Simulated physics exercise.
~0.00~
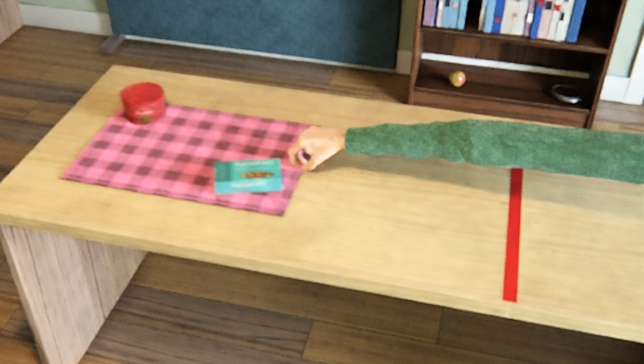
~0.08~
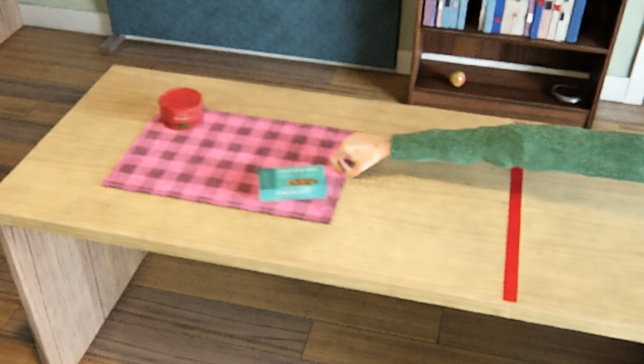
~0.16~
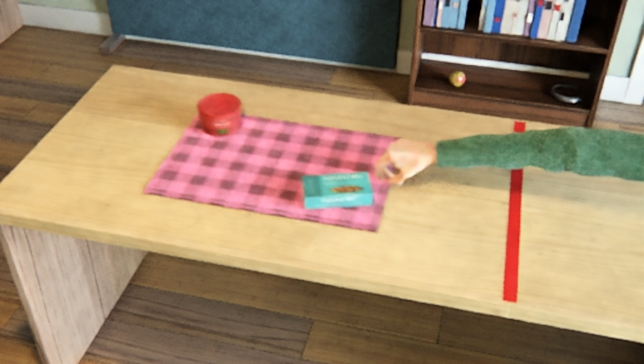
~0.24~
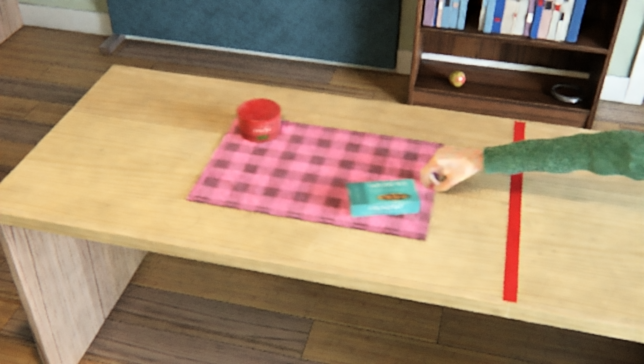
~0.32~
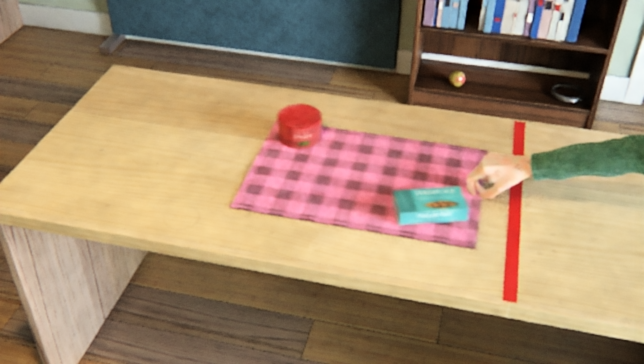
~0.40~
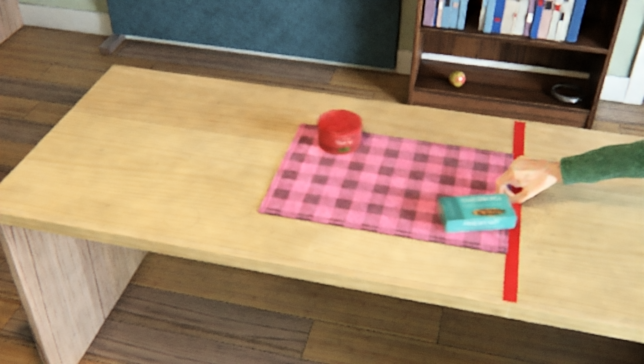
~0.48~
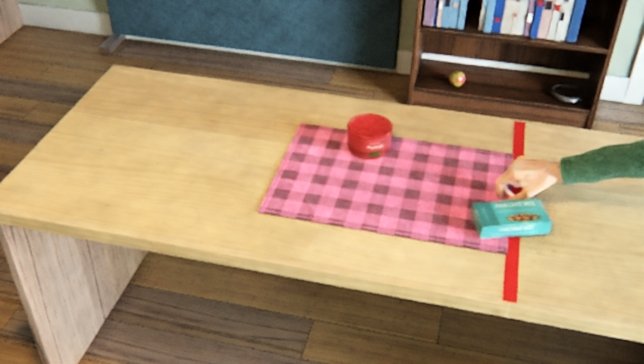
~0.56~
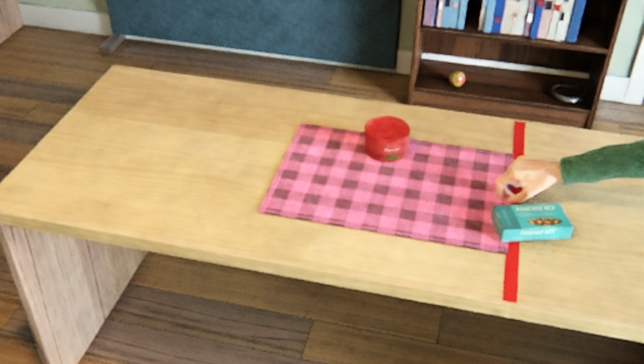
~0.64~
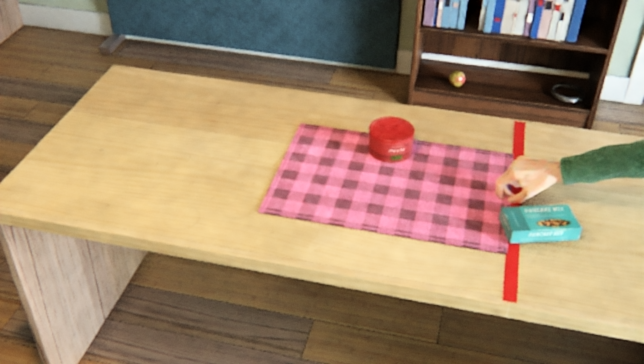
A light wooden desk stands on a dark plank floor before a bookshelf, seen from slightly above by a still camera. A pink checked tea towel lies on its left side, with a red tub at the back left corner and a turquoise packet near the right edge, while a red strip of tape crosses the desk further right. A hand in a green sleeve draws the towel steadily right, carrying both things along. The hand stops as the hem reaches the tape. The packet slides off the front edge and rests across the tape, while the tub slides a little but stays on the cloth.
